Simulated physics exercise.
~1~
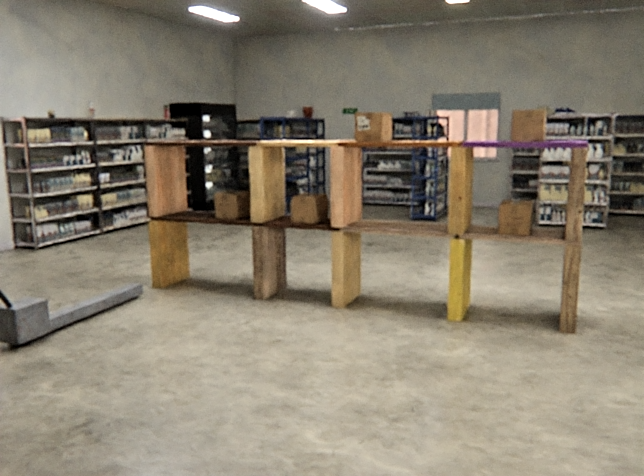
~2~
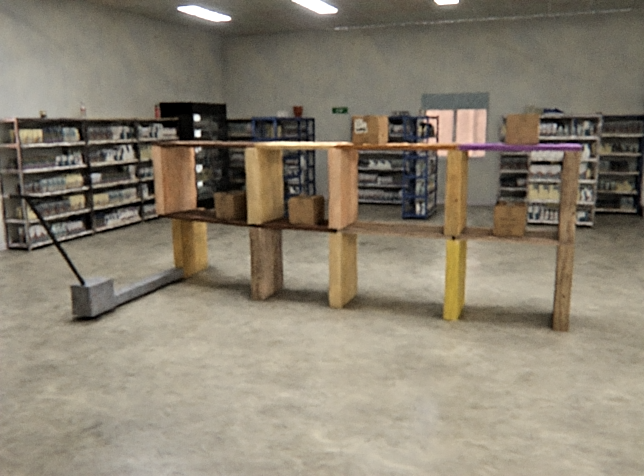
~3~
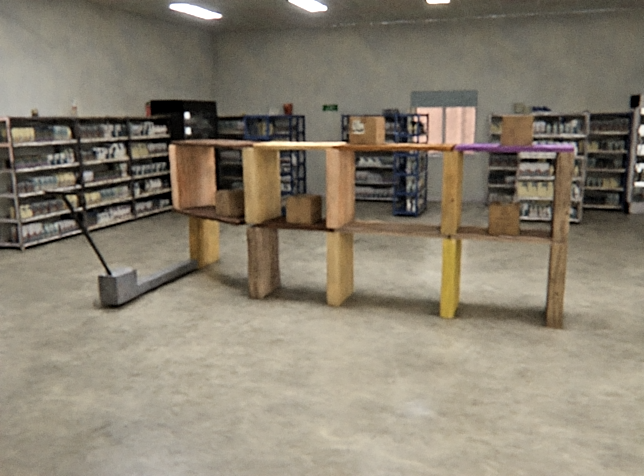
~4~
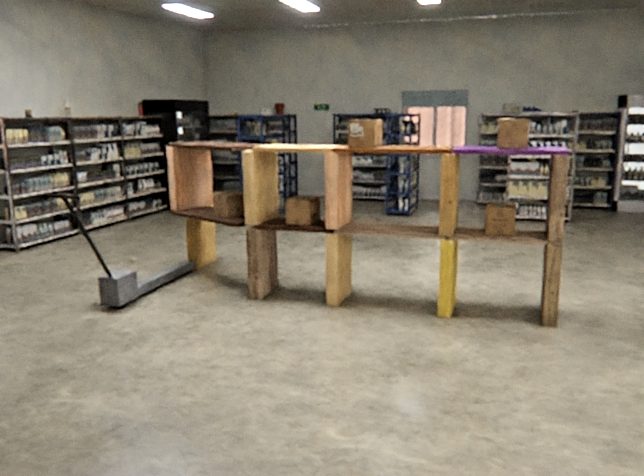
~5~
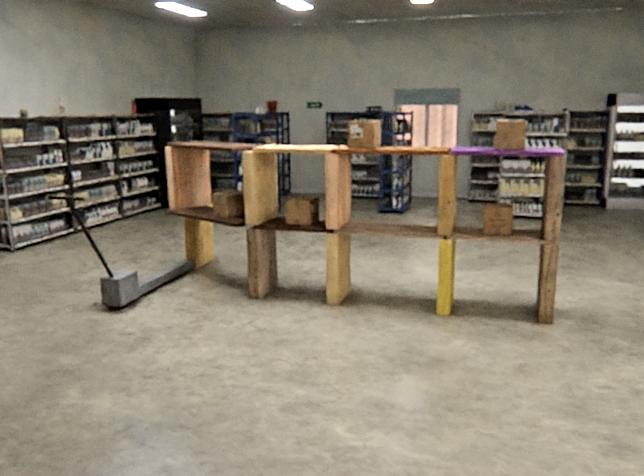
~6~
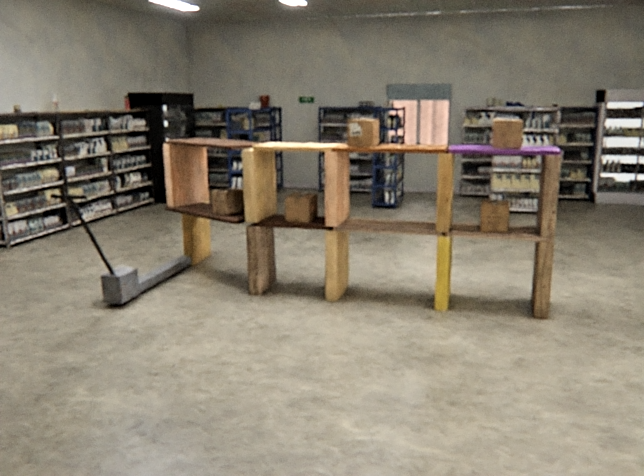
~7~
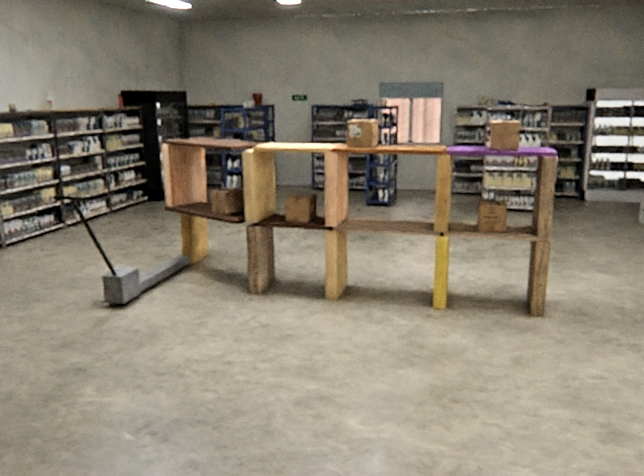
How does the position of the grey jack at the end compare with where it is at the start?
At the start the jack is at the left edge of the view, partly cut off. By the end it sits farther right and a little farther back, fully in view, with its tine at the foot of the leftmost upright.
